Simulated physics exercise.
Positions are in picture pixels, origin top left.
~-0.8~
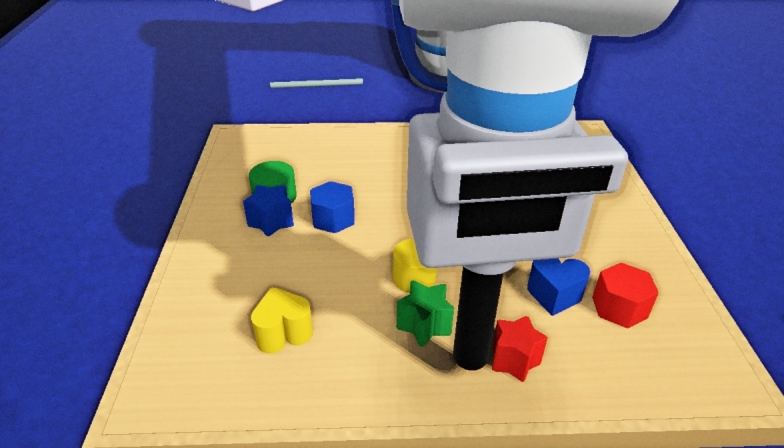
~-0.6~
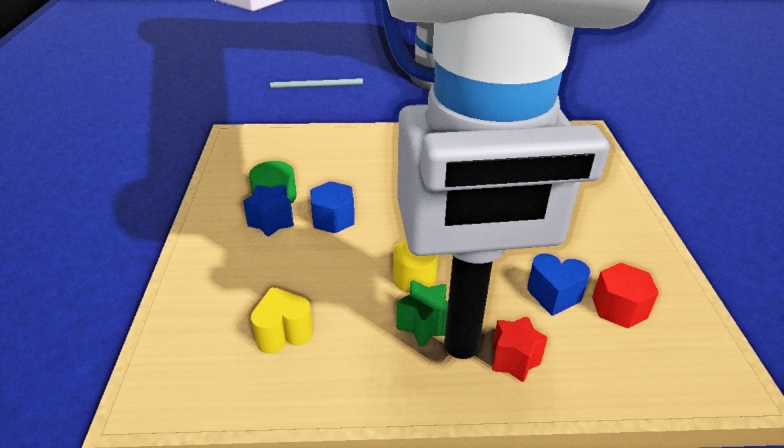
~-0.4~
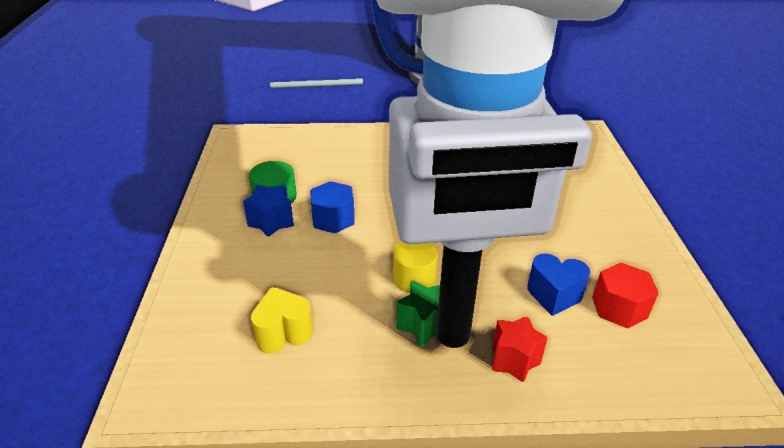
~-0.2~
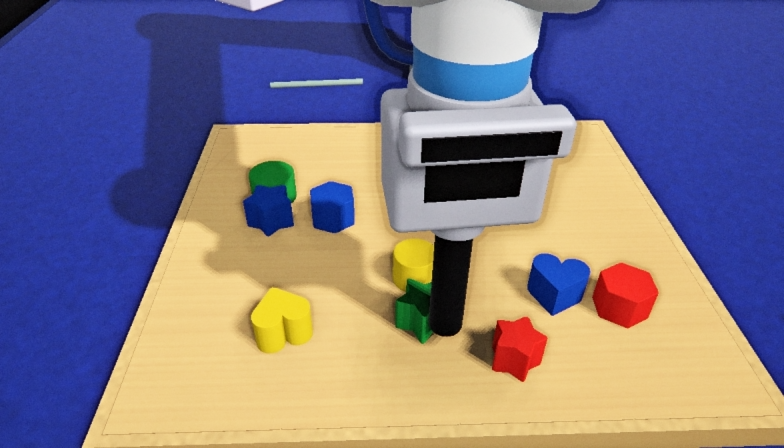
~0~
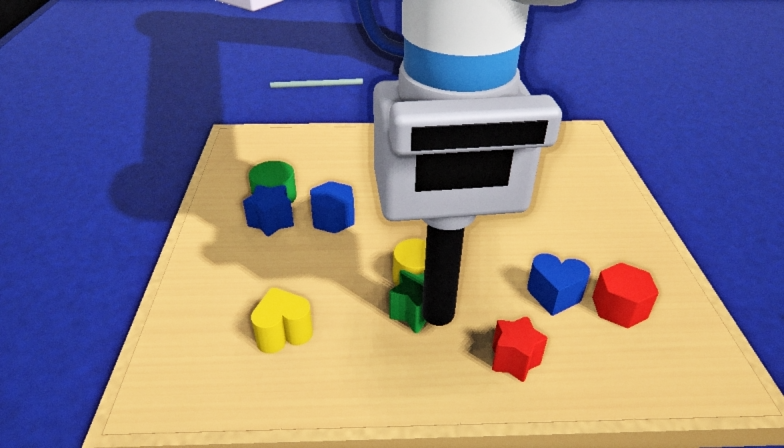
On a wooden board over a blue surface, a robot arm's black stick moves away and slightly left among scattered coloured blocks, reaches the green star near the yellow disc, and nudges it a little away and to the left.
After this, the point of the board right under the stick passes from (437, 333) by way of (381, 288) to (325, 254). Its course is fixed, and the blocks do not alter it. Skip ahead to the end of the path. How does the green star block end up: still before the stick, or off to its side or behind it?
As far as I can tell, the green star block has dropped away to the side or behind.
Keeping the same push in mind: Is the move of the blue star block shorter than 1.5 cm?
In short: Yes.
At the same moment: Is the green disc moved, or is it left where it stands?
At the end, its place is the same.
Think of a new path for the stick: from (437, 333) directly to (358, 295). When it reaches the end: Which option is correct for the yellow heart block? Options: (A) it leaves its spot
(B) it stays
Answer: B.
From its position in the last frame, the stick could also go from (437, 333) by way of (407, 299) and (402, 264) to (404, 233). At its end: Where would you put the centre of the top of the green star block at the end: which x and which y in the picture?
It is at (383, 196).
What follows on the original path. One third of the way, stick at (399, 284); yellow disc at (403, 229); green star block at (390, 254), turned 20° clockwise.
Two thirds of the way, stick at (361, 257); yellow disc at (402, 215); green star block at (371, 229), turned 50° clockwise.
At the end, stick at (323, 236); blue star block still; green disc still; blue six-sided block still; yellow disc at (402, 215); green star block at (360, 221), turned 85° clockwise.
